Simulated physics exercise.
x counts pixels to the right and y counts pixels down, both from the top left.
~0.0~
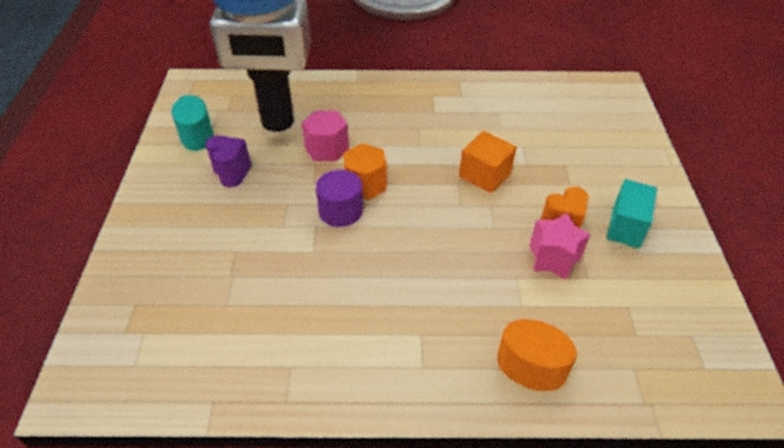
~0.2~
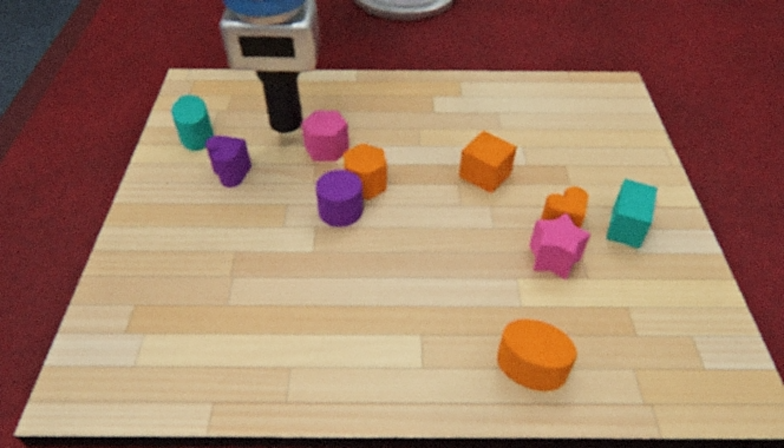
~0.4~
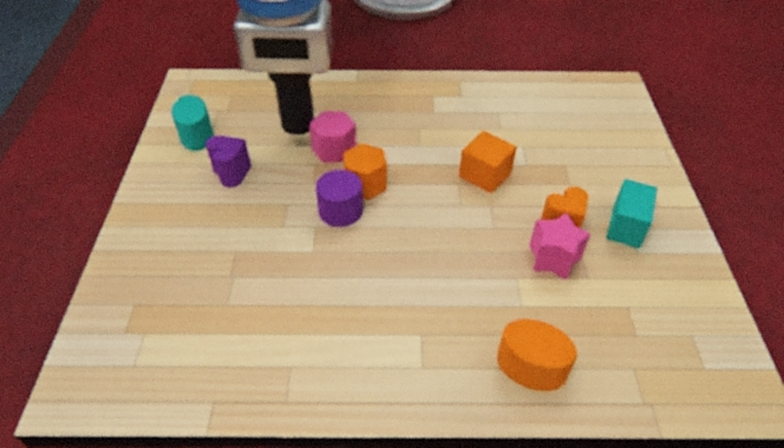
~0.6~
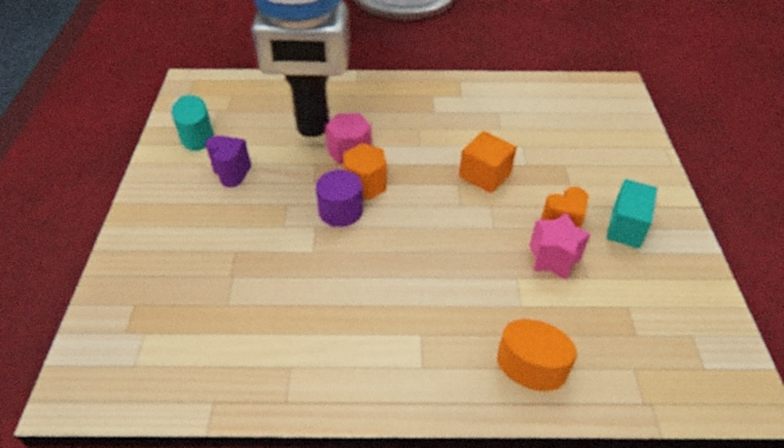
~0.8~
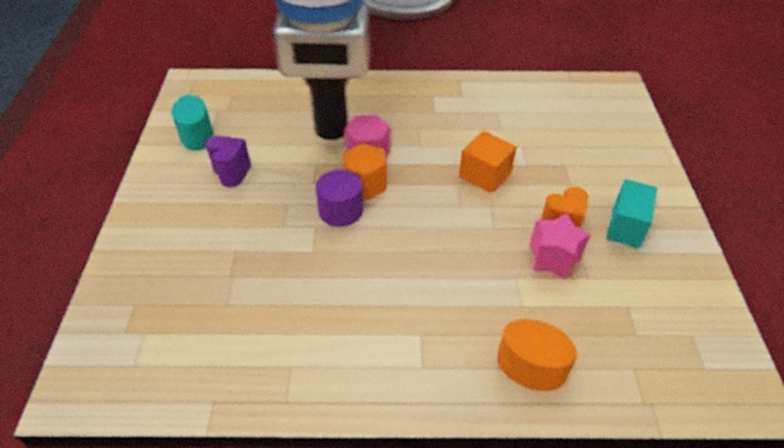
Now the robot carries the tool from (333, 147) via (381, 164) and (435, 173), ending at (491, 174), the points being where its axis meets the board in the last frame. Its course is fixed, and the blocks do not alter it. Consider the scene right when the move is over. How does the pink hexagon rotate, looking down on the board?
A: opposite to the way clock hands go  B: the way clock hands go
A: Opposite to the way clock hands go.
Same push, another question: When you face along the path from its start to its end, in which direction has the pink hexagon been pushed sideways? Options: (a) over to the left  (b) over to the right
a: Over to the left.
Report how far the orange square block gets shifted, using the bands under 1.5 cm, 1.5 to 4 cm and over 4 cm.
Over 4 cm.
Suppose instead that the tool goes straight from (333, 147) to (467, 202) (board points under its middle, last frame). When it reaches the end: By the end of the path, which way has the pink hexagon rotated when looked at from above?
Watching from overhead, you'd notice the pink hexagon rotating counter-clockwise.
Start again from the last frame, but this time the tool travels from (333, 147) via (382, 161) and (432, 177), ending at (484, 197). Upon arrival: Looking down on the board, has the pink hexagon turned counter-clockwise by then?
It seems so.
What follows on the original path. One third of the way, tool at (382, 148); orange hexagon at (373, 164), turned 35° clockwise; pink hexagon at (420, 134), turned 40° anticlockwise.
Two thirds of the way, tool at (437, 157); orange hexagon at (377, 165), turned 50° clockwise; pink hexagon at (470, 134), turned 50° anticlockwise; orange square block at (506, 150).
At the end, tool at (494, 158); purple round block still; orange hexagon at (377, 165), turned 50° clockwise; pink hexagon at (511, 125), turned 100° anticlockwise; orange square block at (542, 152), turned 15° clockwise.
